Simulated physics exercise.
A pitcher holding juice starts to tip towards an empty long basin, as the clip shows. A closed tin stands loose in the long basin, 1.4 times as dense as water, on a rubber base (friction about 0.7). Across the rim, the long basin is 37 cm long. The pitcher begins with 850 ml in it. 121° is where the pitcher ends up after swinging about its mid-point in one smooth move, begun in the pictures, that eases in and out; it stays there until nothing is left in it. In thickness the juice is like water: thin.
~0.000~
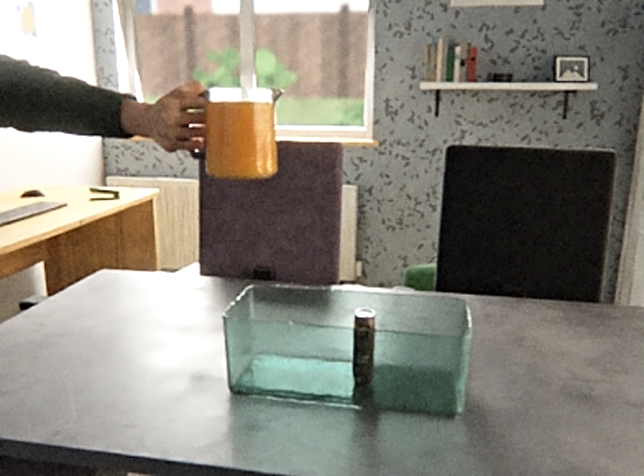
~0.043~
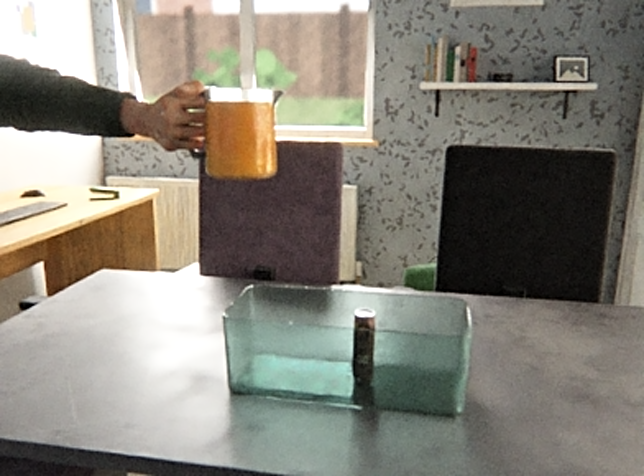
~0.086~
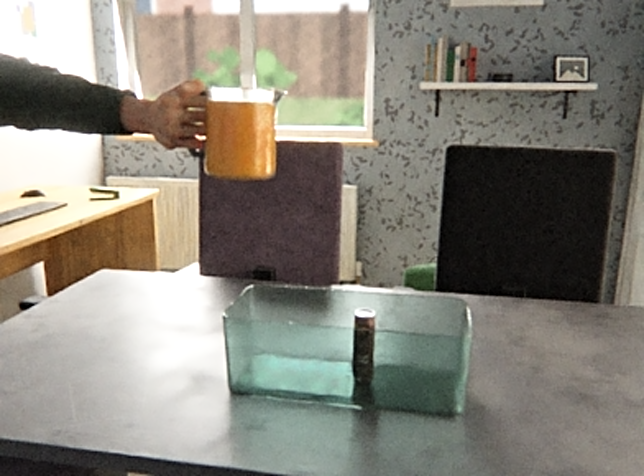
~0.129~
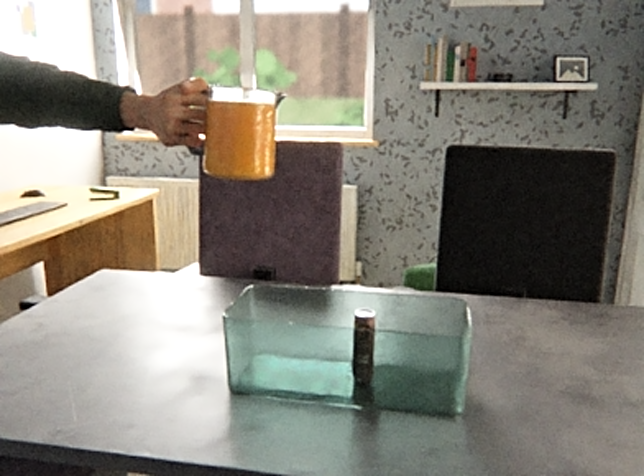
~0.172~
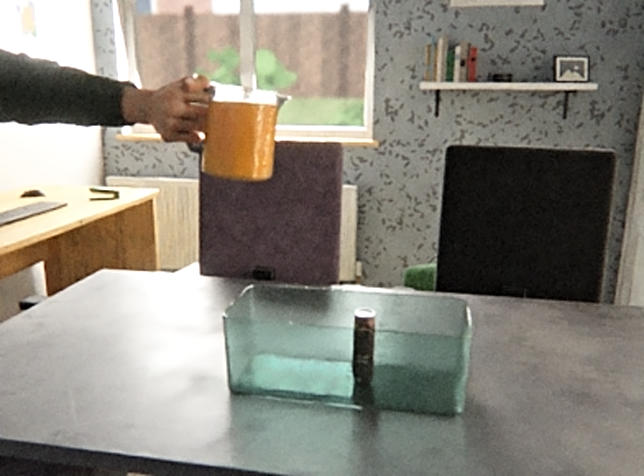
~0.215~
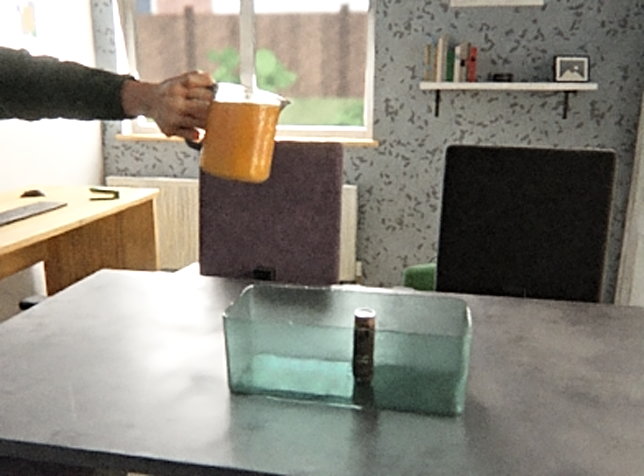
To begin with, a hand reaching in from the left holds a pitcher of orange juice upright above a table, where a small dark tin stands inside a clear, greenish basin. The hand then gradually tilts the pitcher slightly to the right, while the tin and basin stay still.
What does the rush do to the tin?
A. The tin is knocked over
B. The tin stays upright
The tin is knocked over.
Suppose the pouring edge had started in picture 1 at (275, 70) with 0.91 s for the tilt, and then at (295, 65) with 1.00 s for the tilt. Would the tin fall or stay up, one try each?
The tin overturns the first time and stays vertical the second time.
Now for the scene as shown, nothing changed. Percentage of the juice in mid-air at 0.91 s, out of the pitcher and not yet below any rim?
Near 36 in a hundred.
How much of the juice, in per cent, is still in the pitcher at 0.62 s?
78 %.
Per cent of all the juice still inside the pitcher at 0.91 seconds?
I'd say some 18 per cent remains.
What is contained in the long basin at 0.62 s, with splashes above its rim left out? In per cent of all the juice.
Some 1 per cent.
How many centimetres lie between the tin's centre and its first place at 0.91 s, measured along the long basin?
About 1 cm.
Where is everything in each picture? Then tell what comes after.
Tilt 0°; pouring edge (284, 90); surface from (210, 102) to (274, 103); the long basin's rim runs from (237, 301) to (470, 318); the tin's top is at (365, 316), in the first picture.
Tilt 1°; pouring edge (285, 91); surface from (211, 102) to (274, 103), in the second picture.
Tilt 2°; pouring edge (286, 92); surface from (212, 101) to (275, 103), in the third picture.
Tilt 4°; pouring edge (287, 94); surface from (213, 102) to (276, 104), in the fourth picture.
Tilt 8°; pouring edge (289, 97); surface from (214, 102) to (278, 104), in the fifth picture.
Tilt 12°; pouring edge (292, 101); surface from (214, 105) to (282, 105), in the sixth picture.
By 0.62 s the tilt is 77° and 78 per cent is still to pour; the tin stands where it began.
By 0.91 s the tilt is 116° and 18 per cent is still to pour; the tin stands 1 cm from where it began.
By 1.22 s the tilt is 121° and 0 per cent is still to pour; the tin lies on its side.
By 1.55 s the tilt is 121° and 0 per cent is still to pour; the tin lies on its side.
At rest the tin lies on its side.
